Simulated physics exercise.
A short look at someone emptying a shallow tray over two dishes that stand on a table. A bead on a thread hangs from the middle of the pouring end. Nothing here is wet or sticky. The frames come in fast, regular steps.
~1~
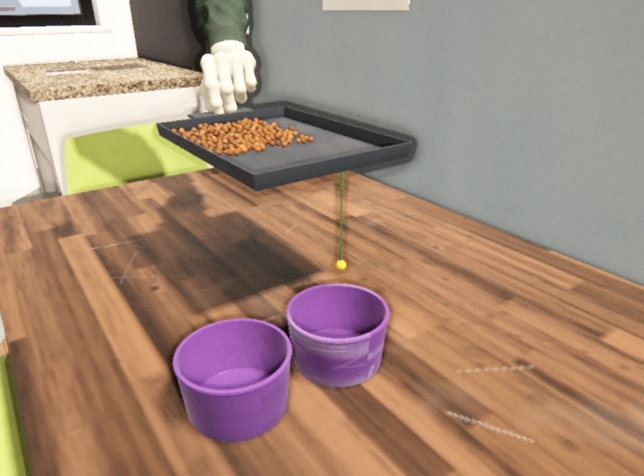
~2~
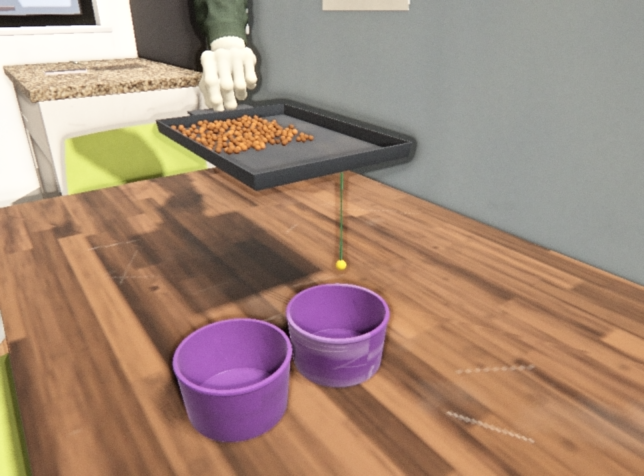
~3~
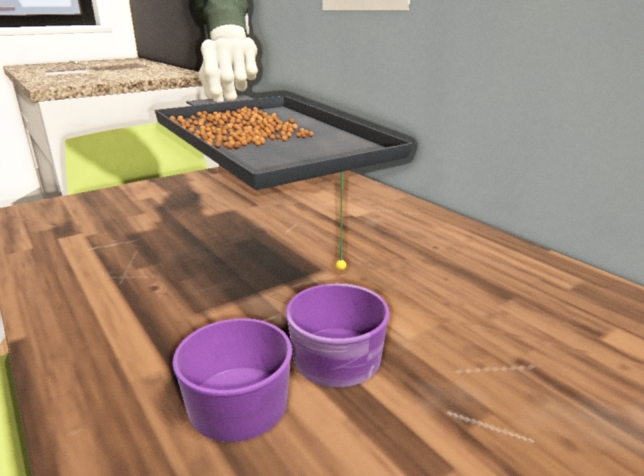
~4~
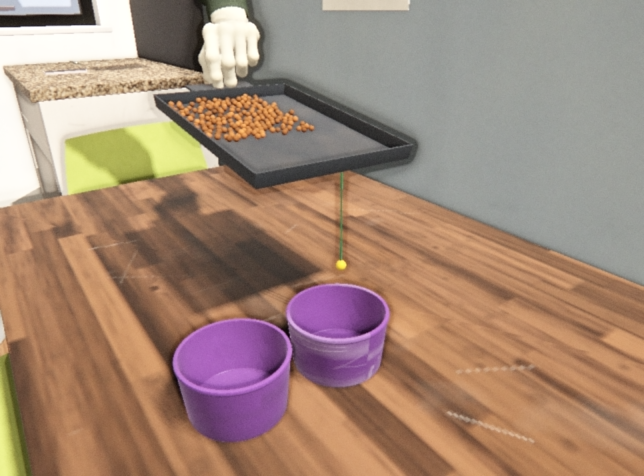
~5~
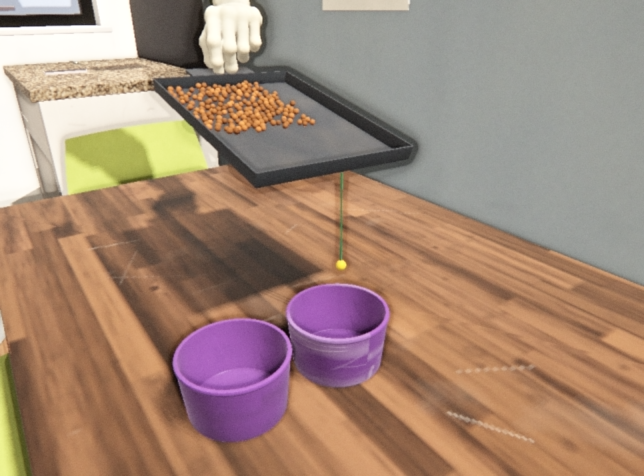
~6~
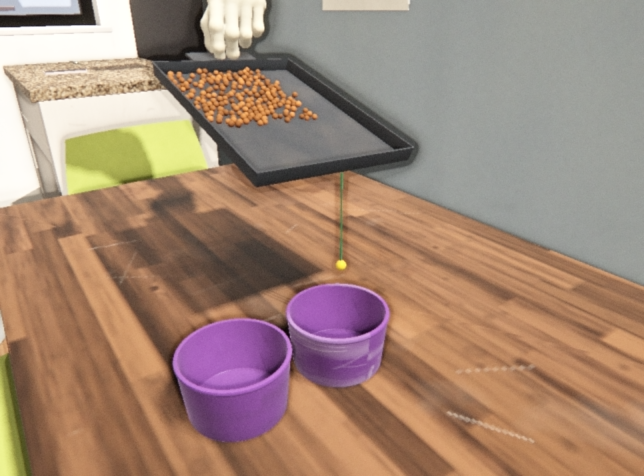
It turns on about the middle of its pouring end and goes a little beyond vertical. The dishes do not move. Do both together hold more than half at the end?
Together they catch under half.
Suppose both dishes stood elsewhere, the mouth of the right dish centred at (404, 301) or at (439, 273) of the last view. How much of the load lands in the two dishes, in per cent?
In turn 40 and 70 in a hundred.
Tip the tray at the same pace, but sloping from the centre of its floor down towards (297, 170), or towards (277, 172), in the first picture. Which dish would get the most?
The first try: The right-hand dish. The second: The right dish.
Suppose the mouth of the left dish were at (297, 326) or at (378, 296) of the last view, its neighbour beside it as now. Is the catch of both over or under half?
The first try: Above a half. The second: Above a half.
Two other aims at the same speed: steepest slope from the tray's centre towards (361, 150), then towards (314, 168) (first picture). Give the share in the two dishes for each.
About 0 and 70 per cent.
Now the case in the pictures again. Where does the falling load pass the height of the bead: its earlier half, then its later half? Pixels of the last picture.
First near (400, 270), later near (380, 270).
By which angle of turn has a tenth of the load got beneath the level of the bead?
Near 60 degrees.
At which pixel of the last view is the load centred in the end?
Roughly at (407, 335).
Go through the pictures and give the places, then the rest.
The first frame shows corners of the pouring end (255, 174) and (409, 142), level; middle of the load (237, 136), cereal balls; left dish (262, 406); right dish (368, 354); bead on its thread (341, 265).
The second frame shows corners of the pouring end (255, 173) and (409, 142), level; middle of the load (237, 134).
The third frame shows corners of the pouring end (256, 173) and (410, 143), tipped barely, lowest at the right corner; middle of the load (236, 127).
The fourth frame shows corners of the pouring end (256, 172) and (410, 144), tipped a little, lowest at the right corner; middle of the load (236, 117).
The fifth frame shows corners of the pouring end (257, 172) and (411, 145), tipped a little, lowest at the right corner; middle of the load (237, 106).
The sixth frame shows corners of the pouring end (258, 171) and (412, 147), tipped clearly, lowest at the right corner; middle of the load (238, 96); left dish (262, 406); right dish (368, 354).
Just after the last frame, tray tipped steeply; the larger part on the tray; just a few in the right dish; just a few outside both; roughly a quarter in the air.
A moment on, tray tipped right over; roughly two thirds on the tray; about a tenth in the right dish; roughly a quarter outside both; just a few in the air.
Further on, tray tipped past a quarter turn; roughly a third in the right dish; roughly two thirds outside both.
When it is over, tray tipped past a quarter turn; not one in the left dish; roughly a third in the right dish; roughly two thirds outside both.
